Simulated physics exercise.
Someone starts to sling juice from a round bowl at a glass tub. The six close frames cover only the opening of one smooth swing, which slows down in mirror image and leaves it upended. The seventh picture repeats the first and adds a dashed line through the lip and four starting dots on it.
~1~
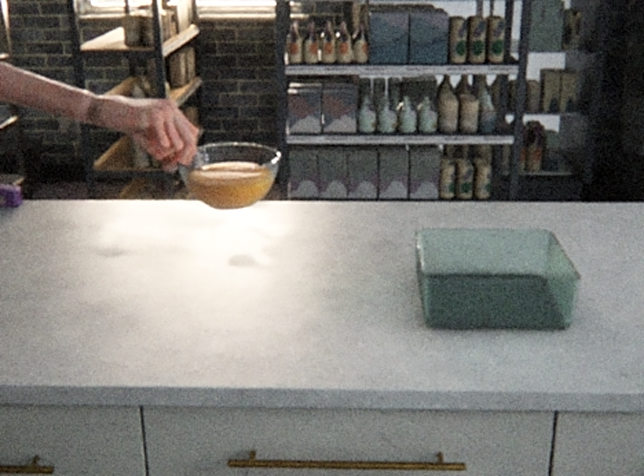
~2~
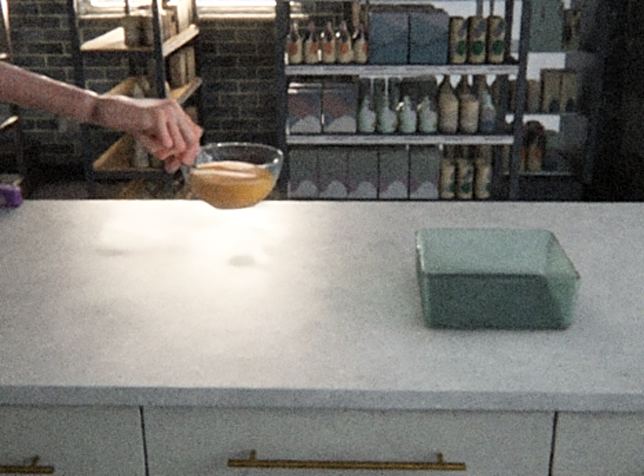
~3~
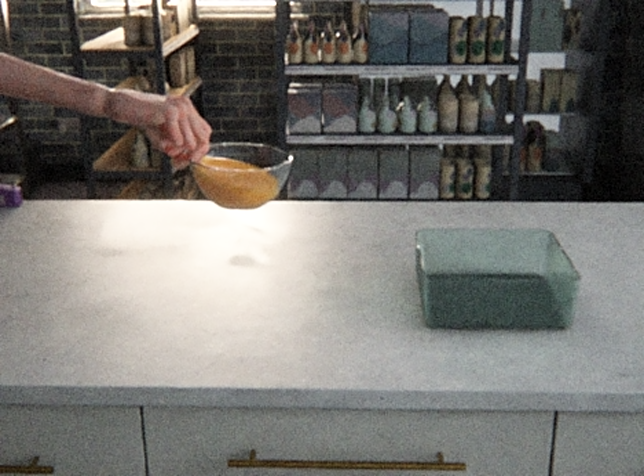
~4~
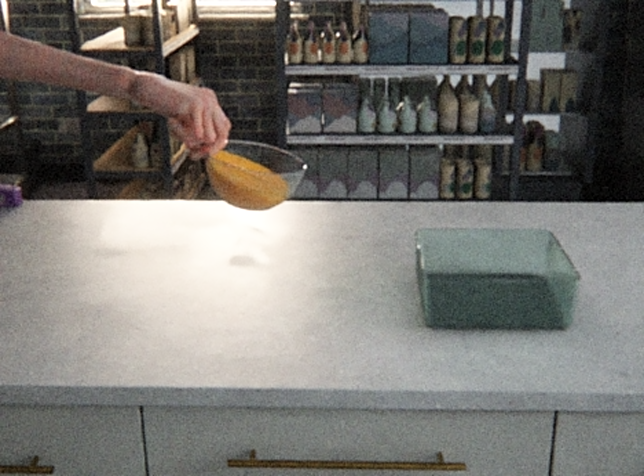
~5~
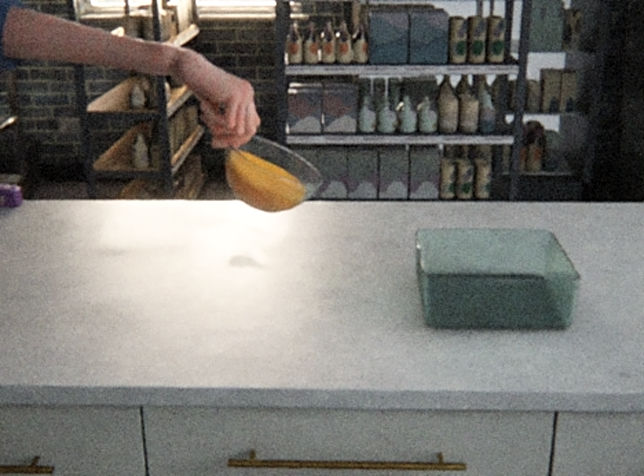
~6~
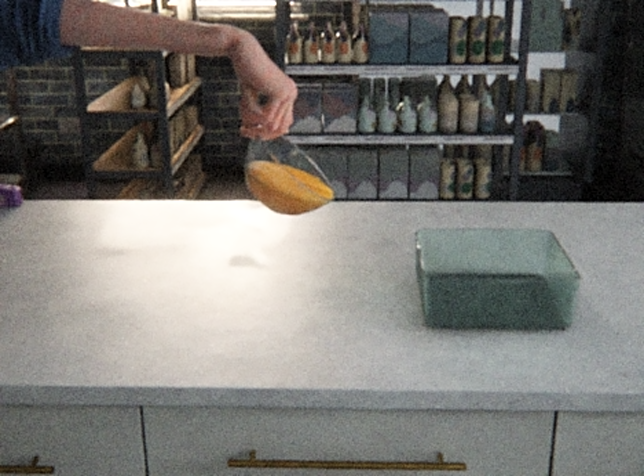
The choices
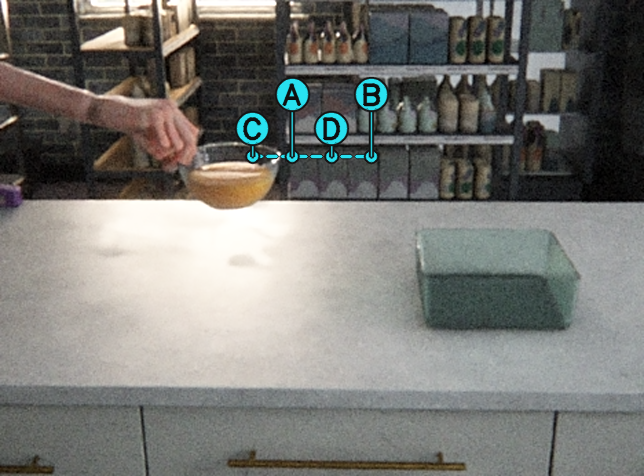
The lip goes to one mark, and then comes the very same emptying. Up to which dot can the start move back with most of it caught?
Use dot D.
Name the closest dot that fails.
Dot A.
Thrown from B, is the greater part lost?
No, that is safe.
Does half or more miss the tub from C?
Yes.
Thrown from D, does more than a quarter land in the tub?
Yes, clearly.
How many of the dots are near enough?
Two of them.
In cyan, A at (292, 156); B at (371, 156); C at (252, 156); D at (331, 156).
With A, about 20 % lands in the tub, 76 % falls short and 4 % goes beside or beyond.
With B, about 73 % lands in the tub, 4 % falls short and 23 % goes beside or beyond.
With C, about 0 % lands in the tub, 98 % falls short.
With D, about 67 % lands in the tub, 16 % falls short and 17 % goes beside or beyond.
